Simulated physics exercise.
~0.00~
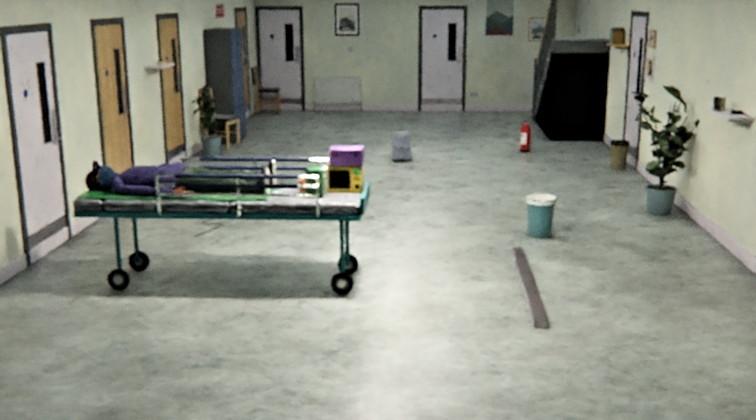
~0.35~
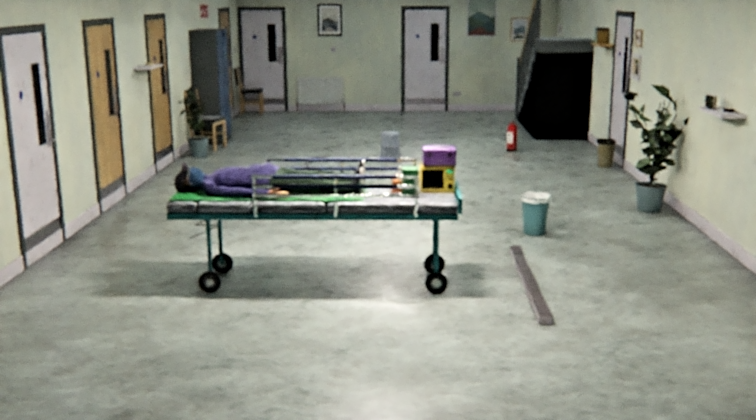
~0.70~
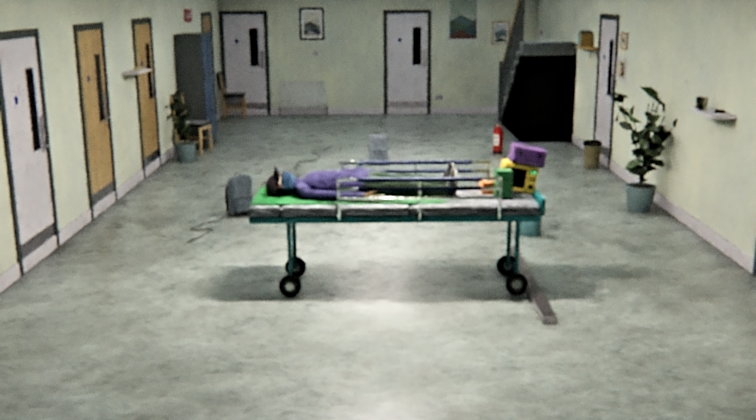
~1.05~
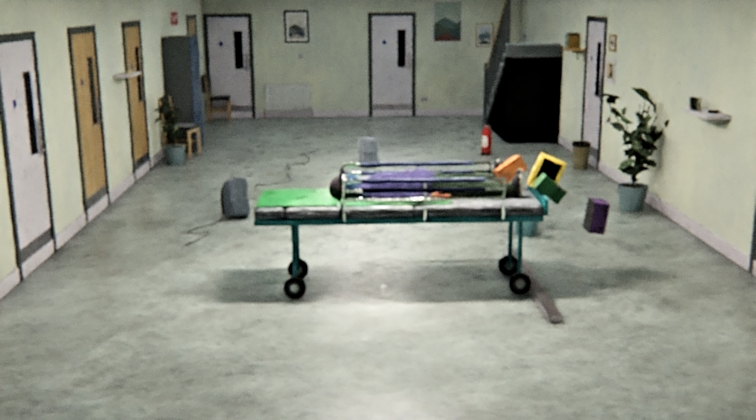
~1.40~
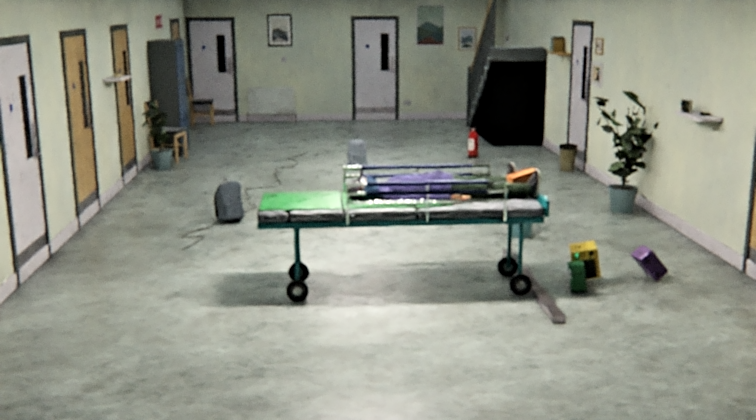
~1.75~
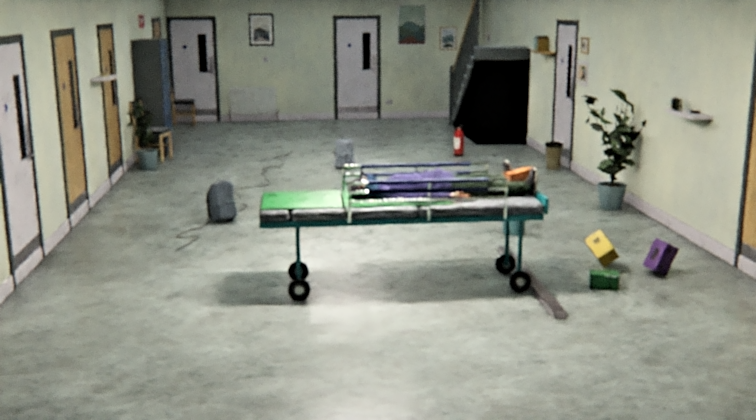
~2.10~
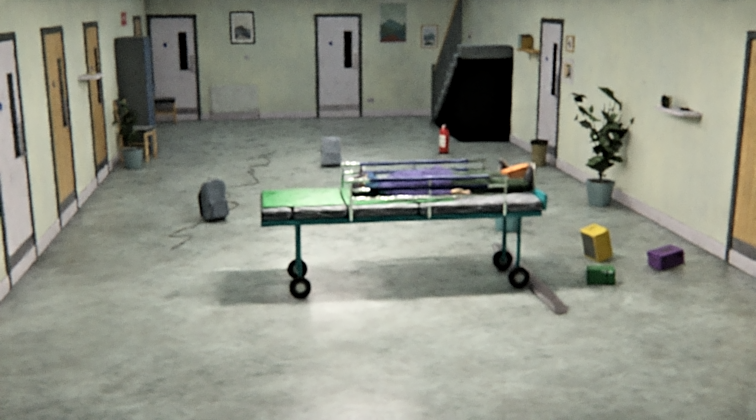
A person lying on a wheeled trolley rolled right along a corridor until it stopped abruptly at a floor strip. The person slid toward the foot end and stayed aboard with an orange box, while purple, yellow and green items tumbled to the floor.
